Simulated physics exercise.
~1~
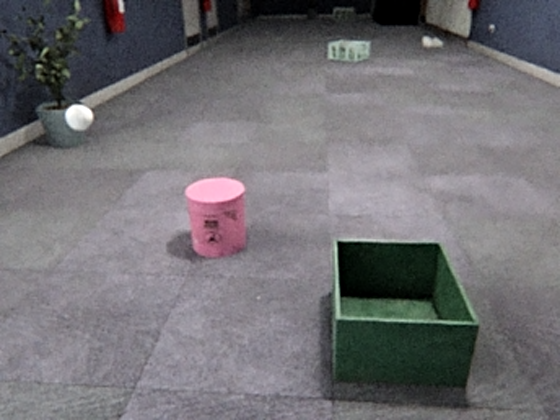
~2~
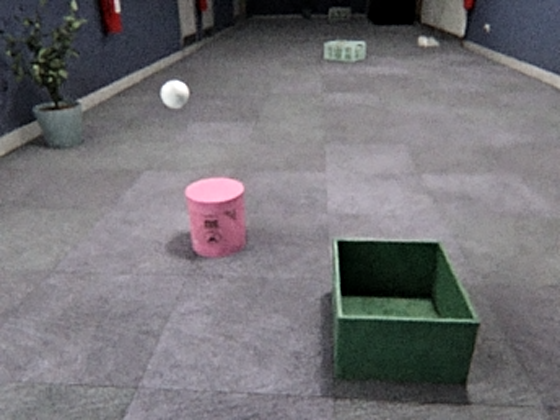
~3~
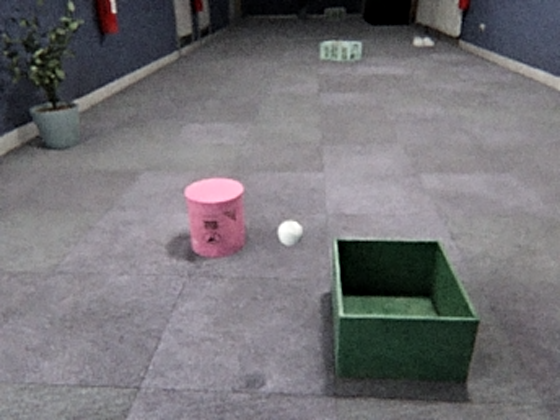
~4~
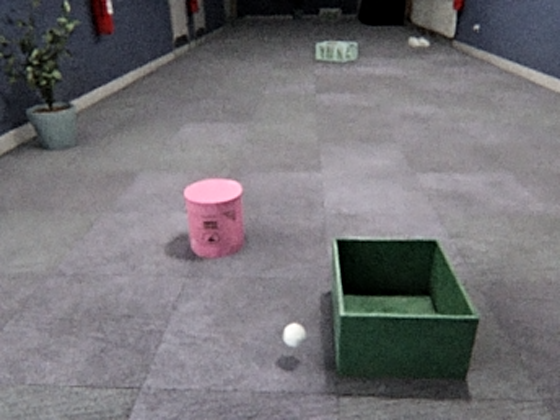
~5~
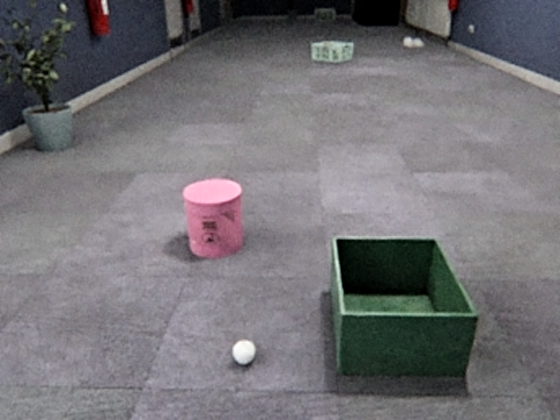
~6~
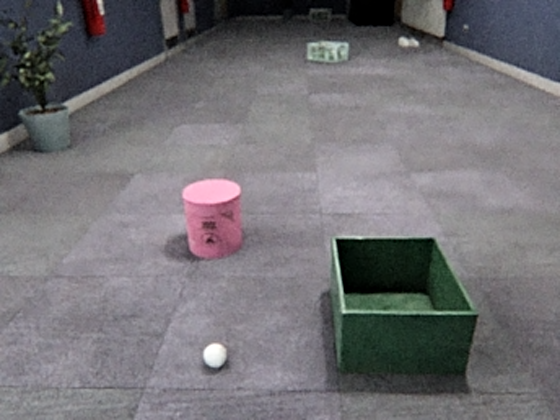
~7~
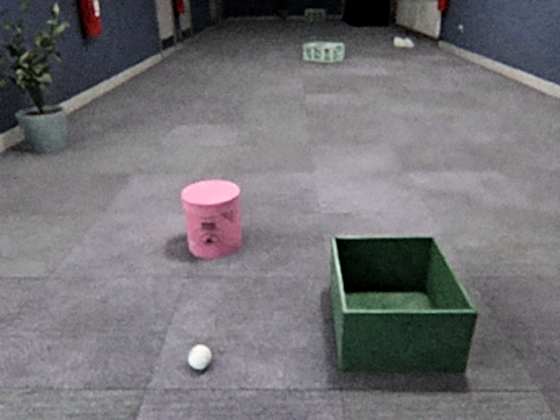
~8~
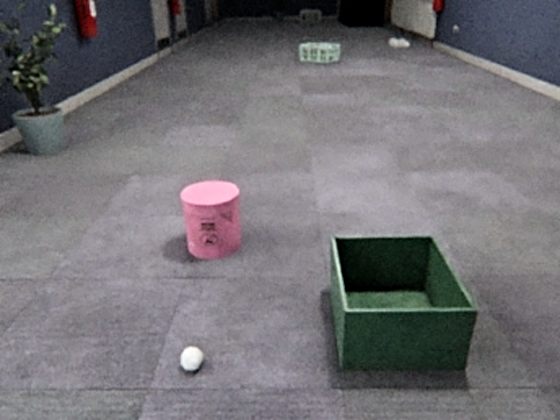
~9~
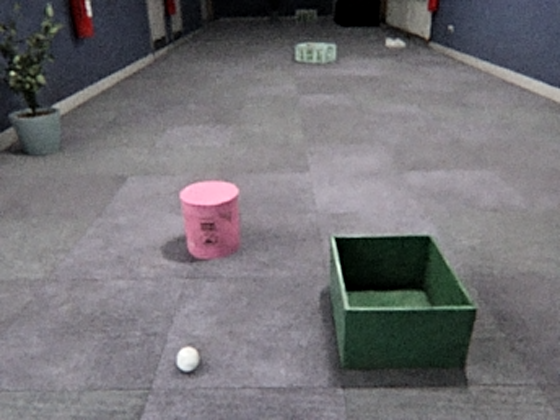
Green open box on a corridor floor, with a small white round object flying past a pink pail, missing and rolling left to rest.
